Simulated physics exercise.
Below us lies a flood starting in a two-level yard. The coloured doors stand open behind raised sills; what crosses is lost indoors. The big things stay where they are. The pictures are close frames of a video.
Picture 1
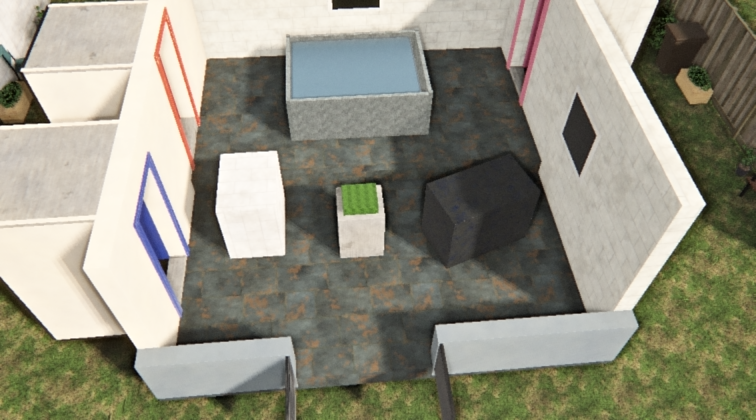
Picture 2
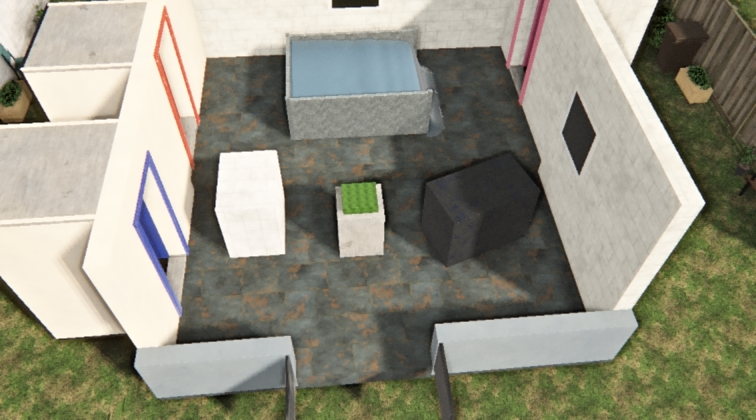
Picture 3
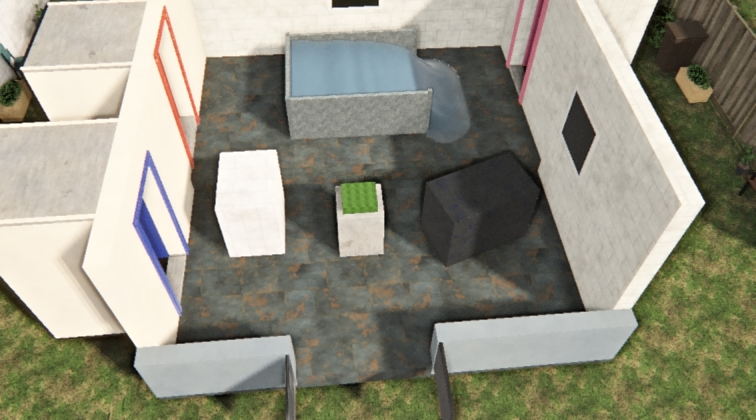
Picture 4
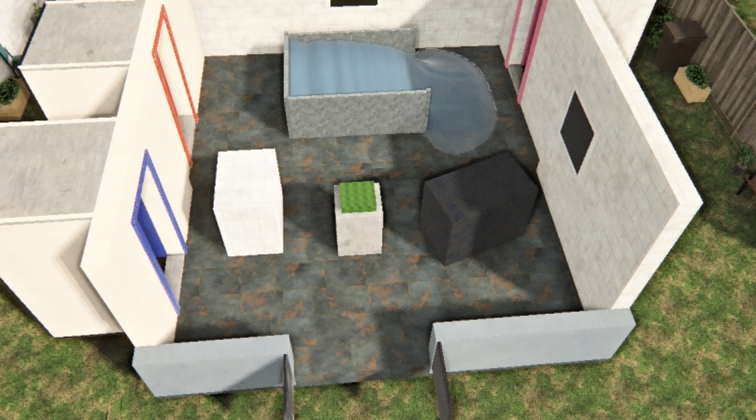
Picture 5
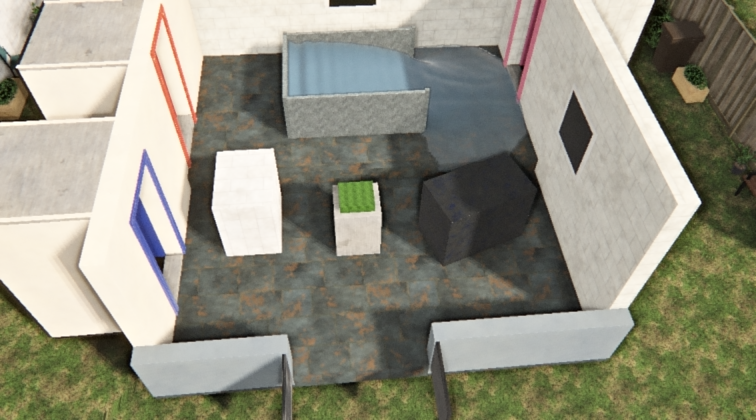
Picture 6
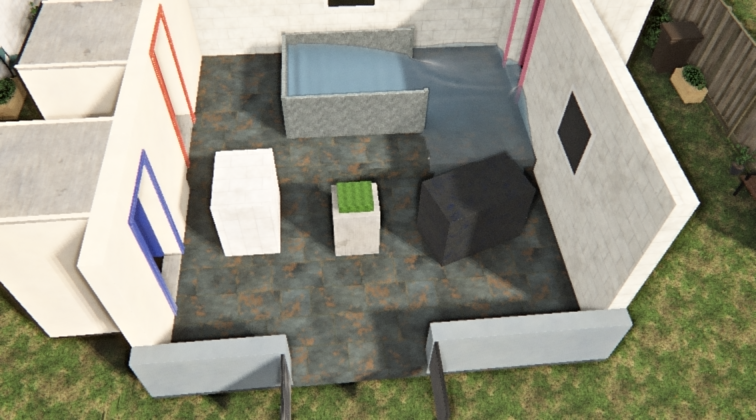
A stone-walled water tank at the back of a walled yard opened on its right side, and water poured out, spreading across the dark floor to the right wall and towards the black block.
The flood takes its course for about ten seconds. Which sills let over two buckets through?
In the end: The red door holds within the limit; the pink door floods; the blue door floods.
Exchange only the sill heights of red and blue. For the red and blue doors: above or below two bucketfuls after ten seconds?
Then: Red door holds, blue door stays under.
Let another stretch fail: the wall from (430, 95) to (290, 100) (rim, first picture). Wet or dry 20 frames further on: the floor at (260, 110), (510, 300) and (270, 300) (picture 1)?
In turn: Clear, covered, wet.
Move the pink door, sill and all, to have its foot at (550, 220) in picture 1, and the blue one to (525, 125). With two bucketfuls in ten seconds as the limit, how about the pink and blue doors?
Then: Pink floods, blue takes more.
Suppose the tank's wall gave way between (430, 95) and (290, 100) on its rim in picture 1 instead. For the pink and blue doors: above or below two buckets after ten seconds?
One by one: Pink lets less in; blue goes over.
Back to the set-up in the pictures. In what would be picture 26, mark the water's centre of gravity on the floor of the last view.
Close to (448, 136).
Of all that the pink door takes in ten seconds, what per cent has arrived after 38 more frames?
I make it 100 per cent.
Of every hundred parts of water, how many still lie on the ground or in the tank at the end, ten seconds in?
I make it 64 per cent.
A moment on, water covers 20 % of the floor; the red door not reached, the pink door far over two buckets in, the blue door not reached.
Next, water covers 30 % of the floor; the red door not reached, the pink door far over two buckets in, the blue door not reached.
Then, water covers 50 % of the floor; the red door not reached, the pink door far over two buckets in, the blue door not reached.
Later, water covers 85 % of the floor; the red door wet at the sill, nothing in, the pink door far over two buckets in, the blue door under two buckets in.
In the end, water covers 90 % of the floor; the red door wet at the sill, nothing in, the pink door far over two buckets in, the blue door over two buckets in.
